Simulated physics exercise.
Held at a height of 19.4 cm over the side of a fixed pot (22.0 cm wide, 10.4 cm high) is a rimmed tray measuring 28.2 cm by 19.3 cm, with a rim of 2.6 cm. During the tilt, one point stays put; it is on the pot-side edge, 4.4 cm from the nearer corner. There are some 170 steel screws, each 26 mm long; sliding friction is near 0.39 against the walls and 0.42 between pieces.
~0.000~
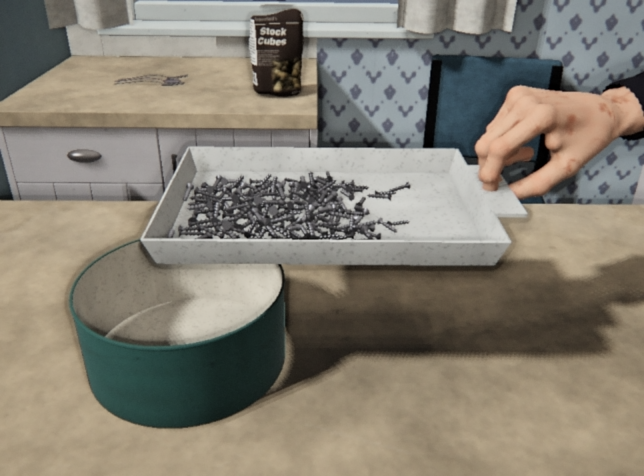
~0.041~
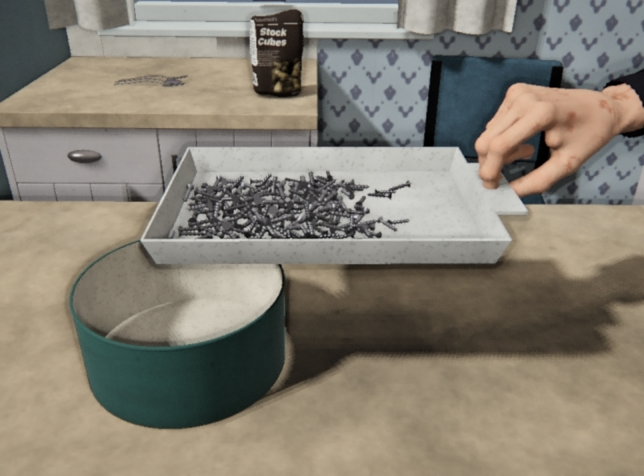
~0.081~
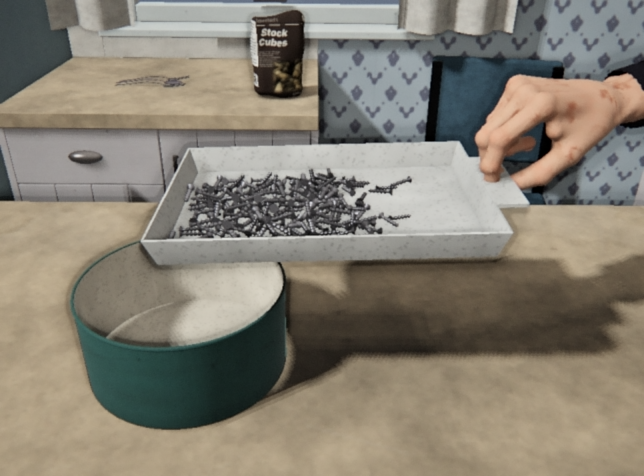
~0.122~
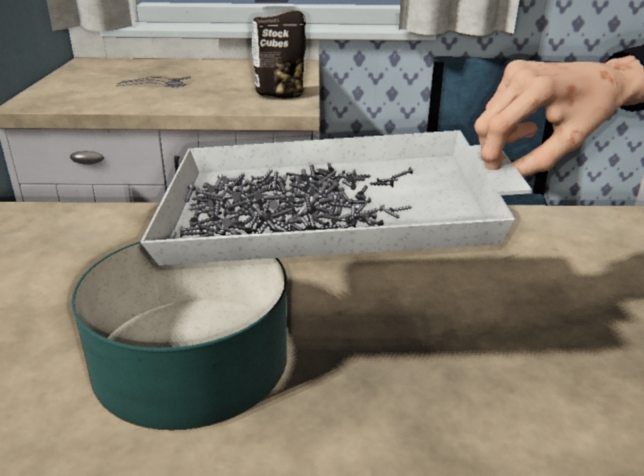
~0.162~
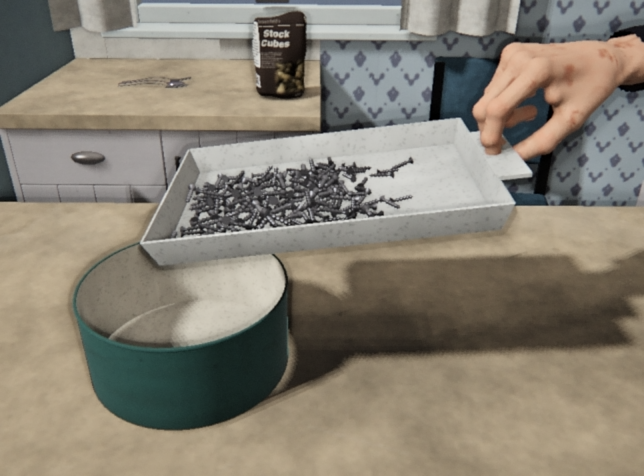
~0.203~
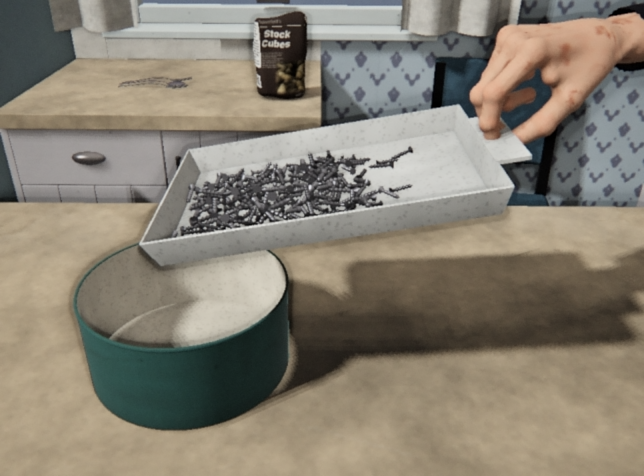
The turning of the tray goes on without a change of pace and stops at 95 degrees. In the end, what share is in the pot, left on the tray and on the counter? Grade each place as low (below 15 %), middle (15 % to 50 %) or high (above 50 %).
Pot - high; left on the tray - low; counter - low.
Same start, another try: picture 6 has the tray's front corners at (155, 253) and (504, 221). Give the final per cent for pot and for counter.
Pot 10 % / counter 90 %.
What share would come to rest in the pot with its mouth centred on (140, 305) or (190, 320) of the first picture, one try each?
I'd say close to 90 percent for the first spot and 70 percent for the second.
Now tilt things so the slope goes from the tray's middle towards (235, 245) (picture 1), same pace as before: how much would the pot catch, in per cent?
I'd say close to 15 %.
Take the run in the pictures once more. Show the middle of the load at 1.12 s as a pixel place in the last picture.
I'd put it close to (166, 199).
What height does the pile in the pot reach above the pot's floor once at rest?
2.5 cm.
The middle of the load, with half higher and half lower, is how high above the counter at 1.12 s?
Roughly 22 cm.
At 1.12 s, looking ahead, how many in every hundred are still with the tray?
It works out to near 95 per cent of the load.
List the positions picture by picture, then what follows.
In the first picture, tray tilt 0 degrees, front corners at (153, 235) and (499, 237); middle of the pieces at (289, 213); pot at (180, 280).
In the second picture, tray tilt 1 degrees, front corners at (153, 236) and (499, 235); middle of the pieces at (290, 212).
In the third picture, tray tilt 2 degrees, front corners at (153, 236) and (500, 228); middle of the pieces at (290, 210).
In the fourth picture, tray tilt 4 degrees, front corners at (153, 237) and (502, 215), lowest corner left front; middle of the pieces at (291, 206).
In the fifth picture, tray tilt 7 degrees, front corners at (153, 237) and (502, 200), lowest corner left front; middle of the pieces at (291, 201).
In the sixth picture, tray tilt 10 degrees, front corners at (152, 238) and (501, 184), lowest corner left front; middle of the pieces at (290, 196); pot at (184, 282). The tray's pace is about 75 degrees a second.
After 0.75 s, tilt 50 degrees; the tray holds 100 %, the pot 0 %.
After 1.12 s, tilt 77 degrees; the tray holds 95 %, the pot 0 %.
After 1.58 s, tilt 95 degrees; the tray holds 0 %, the pot 85 %.
In the end, at 2.4 s, pot 95 %, tray 0 %, counter 5 %.
